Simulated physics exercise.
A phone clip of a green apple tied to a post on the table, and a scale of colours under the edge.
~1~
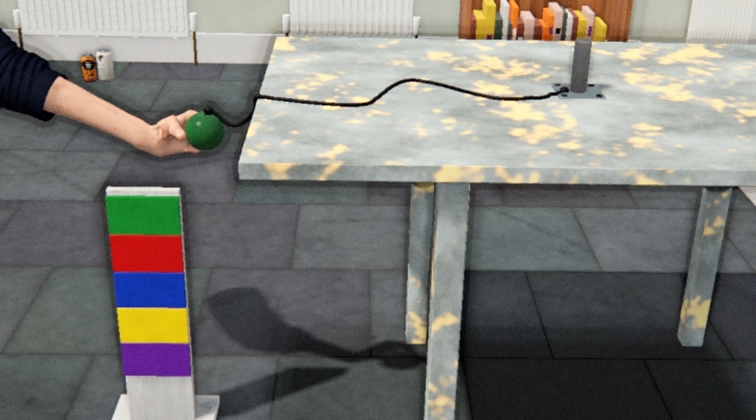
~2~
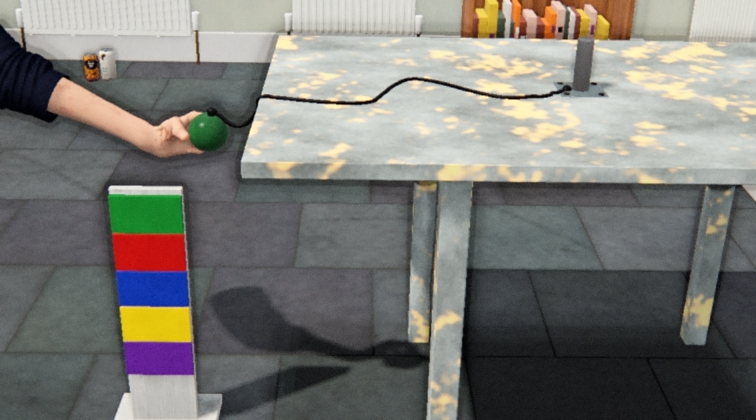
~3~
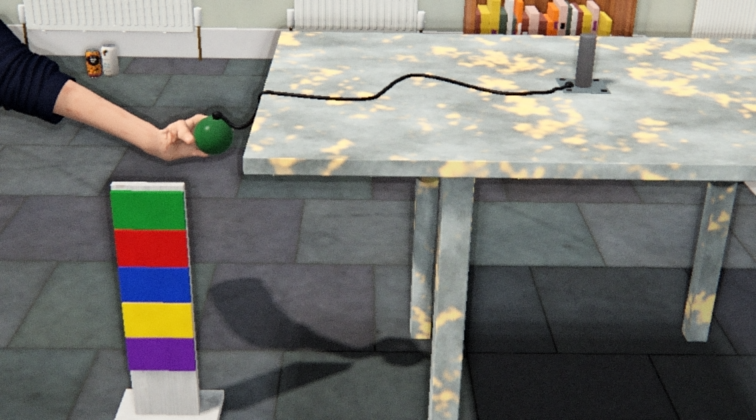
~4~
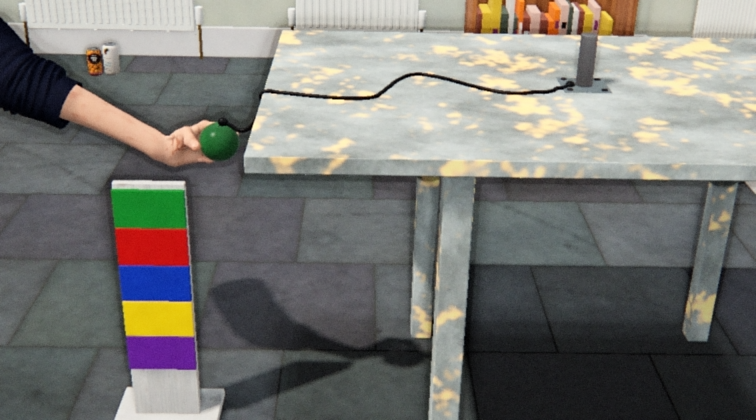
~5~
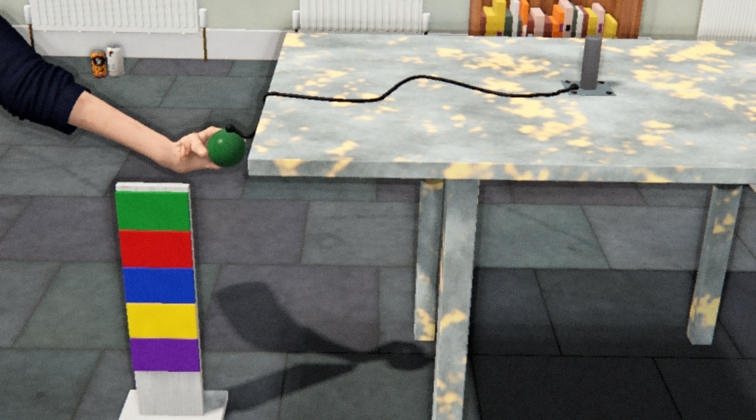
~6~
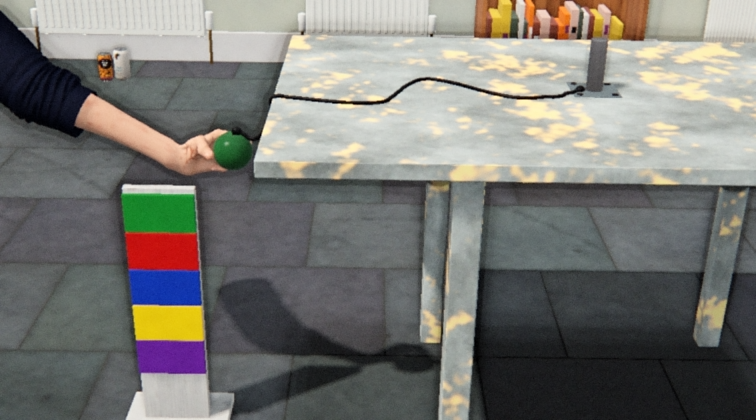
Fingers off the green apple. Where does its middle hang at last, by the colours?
The red one.
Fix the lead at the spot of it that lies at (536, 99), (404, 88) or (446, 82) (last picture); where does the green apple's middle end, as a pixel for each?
About (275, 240), (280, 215) and (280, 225).
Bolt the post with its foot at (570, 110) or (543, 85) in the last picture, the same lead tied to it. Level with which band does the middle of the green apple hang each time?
Try by try: Blue; blue.
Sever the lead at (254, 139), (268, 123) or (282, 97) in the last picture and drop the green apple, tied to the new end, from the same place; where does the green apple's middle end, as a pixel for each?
The places are (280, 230), (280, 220) and (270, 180).
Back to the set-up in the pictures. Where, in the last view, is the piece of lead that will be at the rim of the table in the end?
At (351, 103), roughly.
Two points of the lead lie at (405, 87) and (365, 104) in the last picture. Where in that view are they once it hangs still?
Near (361, 89) and (288, 89).
Soon after, apple near (242, 252); level with red.
After that, apple near (308, 238); level with red.
And then, apple near (268, 250); level with red.
In the end, apple near (275, 250); level with red. The lead holds its middle at red.
